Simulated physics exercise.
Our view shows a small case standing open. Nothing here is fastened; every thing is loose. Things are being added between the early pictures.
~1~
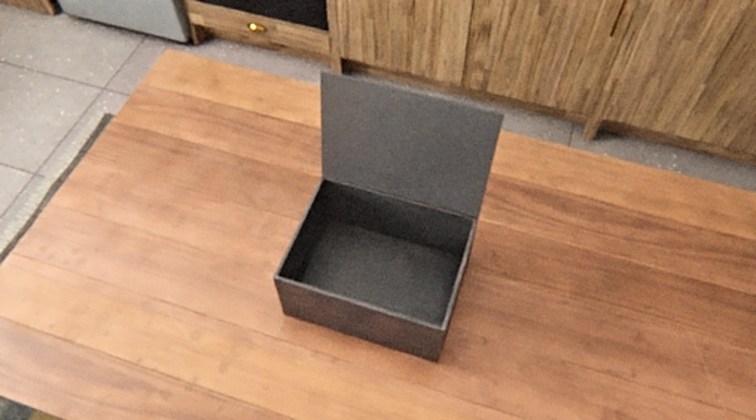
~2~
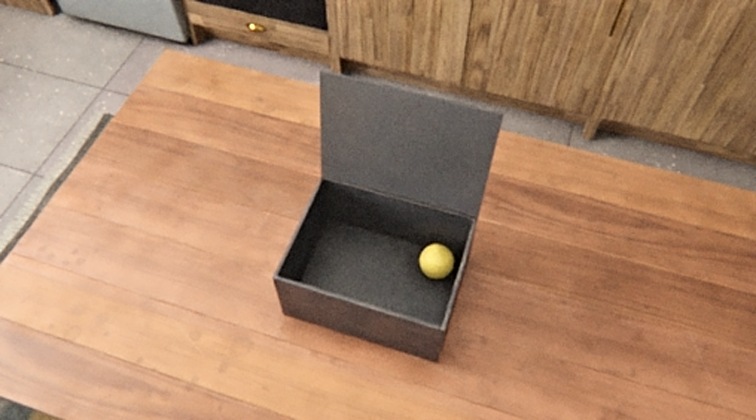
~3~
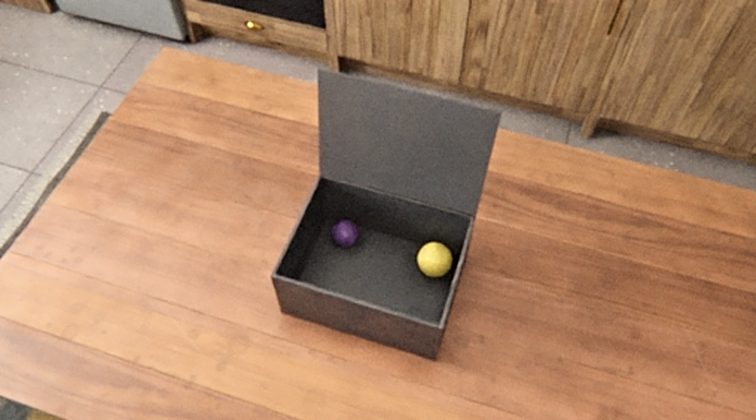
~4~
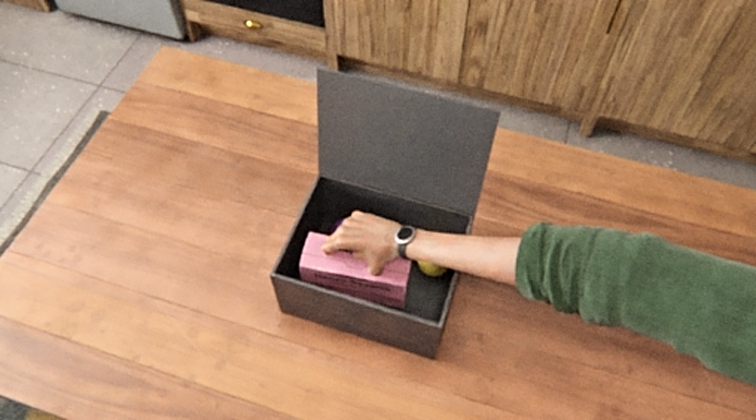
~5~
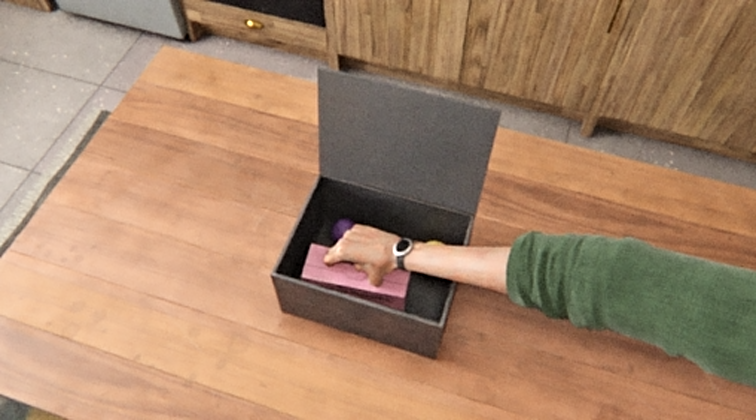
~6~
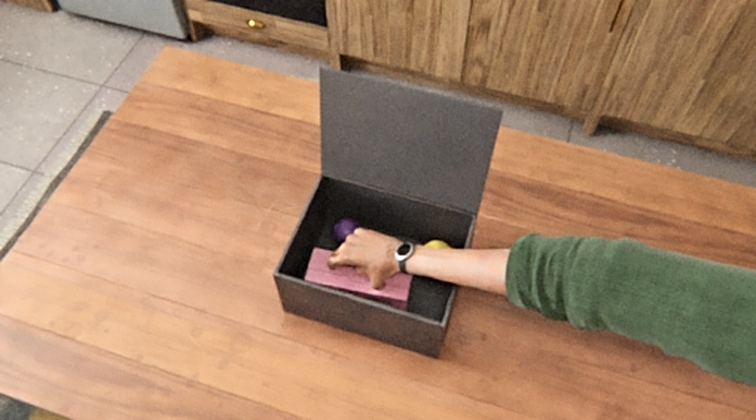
In a room with wooden cabinets and a tiled floor, a small dark case stands open on a wooden table, seen from above at an angle. A yellow ball-shaped item appears at the right inside it, then a smaller purple one at the left. A green-sleeved arm wearing a watch reaches in from the right and lowers a pink carton into the front, the view barely shifting.
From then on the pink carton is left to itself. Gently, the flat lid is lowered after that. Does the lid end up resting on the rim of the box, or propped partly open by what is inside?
It rests on the rim.
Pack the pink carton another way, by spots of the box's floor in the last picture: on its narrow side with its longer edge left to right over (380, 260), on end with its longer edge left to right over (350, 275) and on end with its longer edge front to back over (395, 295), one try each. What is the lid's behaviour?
The lid lowers completely the first try, is kept from lowering the second try and is kept from lowering the third try.
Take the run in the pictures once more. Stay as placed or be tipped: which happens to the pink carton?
By the end it has kept its angle.
Then, 1.40 s later than the last frame, lid 73° above the rim.
Then, 1.80 s later than the last frame, lid 27° above the rim.
When it is over, lid shut; all 3 as before. End places, in pixels of the last picture, pink carton near (360, 285).
